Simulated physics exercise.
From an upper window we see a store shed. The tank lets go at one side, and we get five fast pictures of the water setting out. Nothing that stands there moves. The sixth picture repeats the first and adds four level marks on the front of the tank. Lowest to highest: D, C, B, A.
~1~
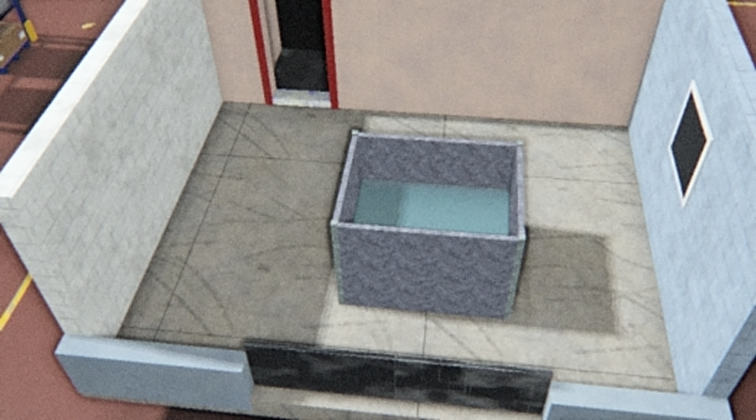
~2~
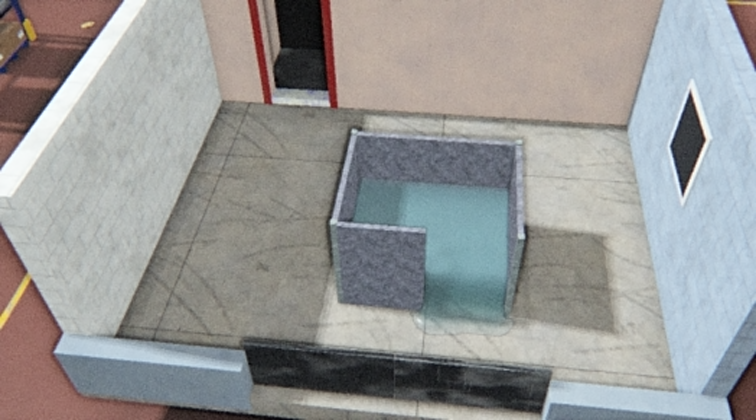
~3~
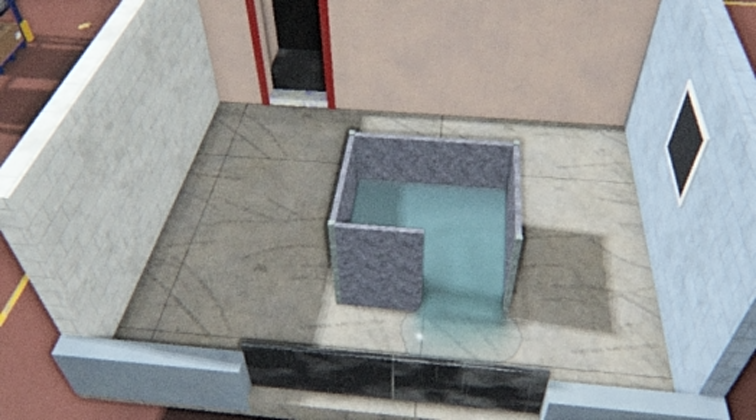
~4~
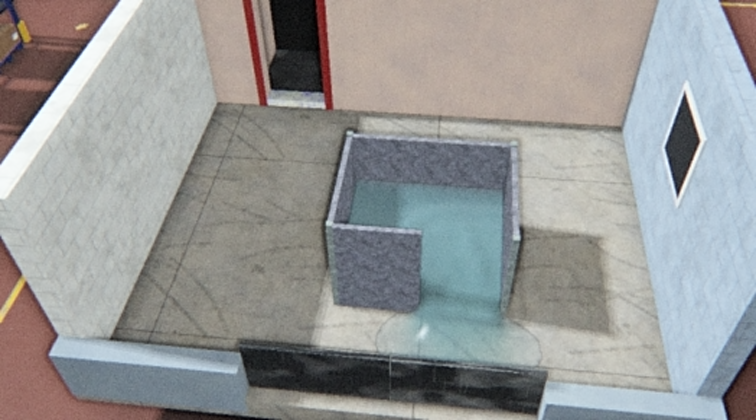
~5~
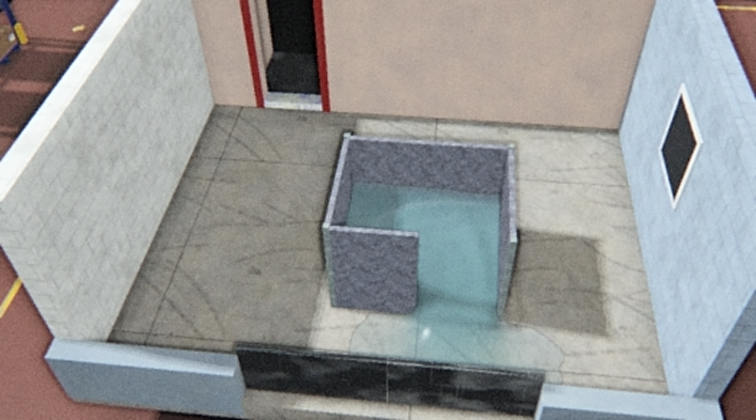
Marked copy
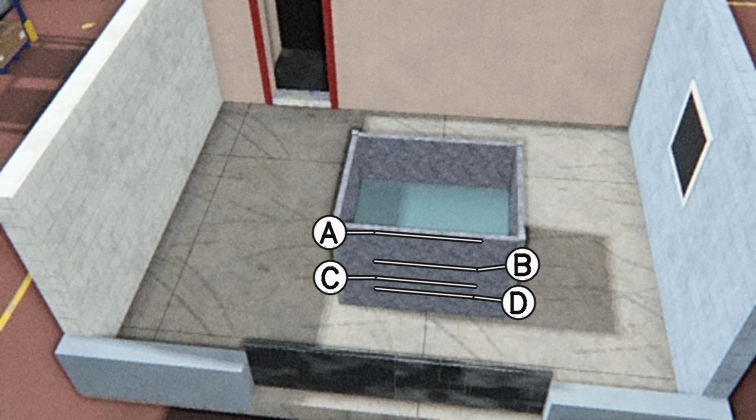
Water in a dark stone tank stands level at first, then pours out where the right part of the front wall disappears, spreading across the pale floor toward the low dark gate in a walled yard with a red-framed doorway.
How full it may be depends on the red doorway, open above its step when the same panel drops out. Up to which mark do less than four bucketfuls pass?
The answer is line B.
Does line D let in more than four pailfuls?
No, that is safe.
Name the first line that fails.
That is line A.
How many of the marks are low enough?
Three of the four.
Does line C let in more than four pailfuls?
No, not at all.
In white, A at (427, 236); B at (425, 265); C at (425, 281); D at (424, 292); from the bottom up D, C, B, A.
If A is chosen, about 10 bucketfuls get in.
If B is chosen, a splash gets over, under a bucket.
If C is chosen, nothing gets over.
If D is chosen, nothing gets over.
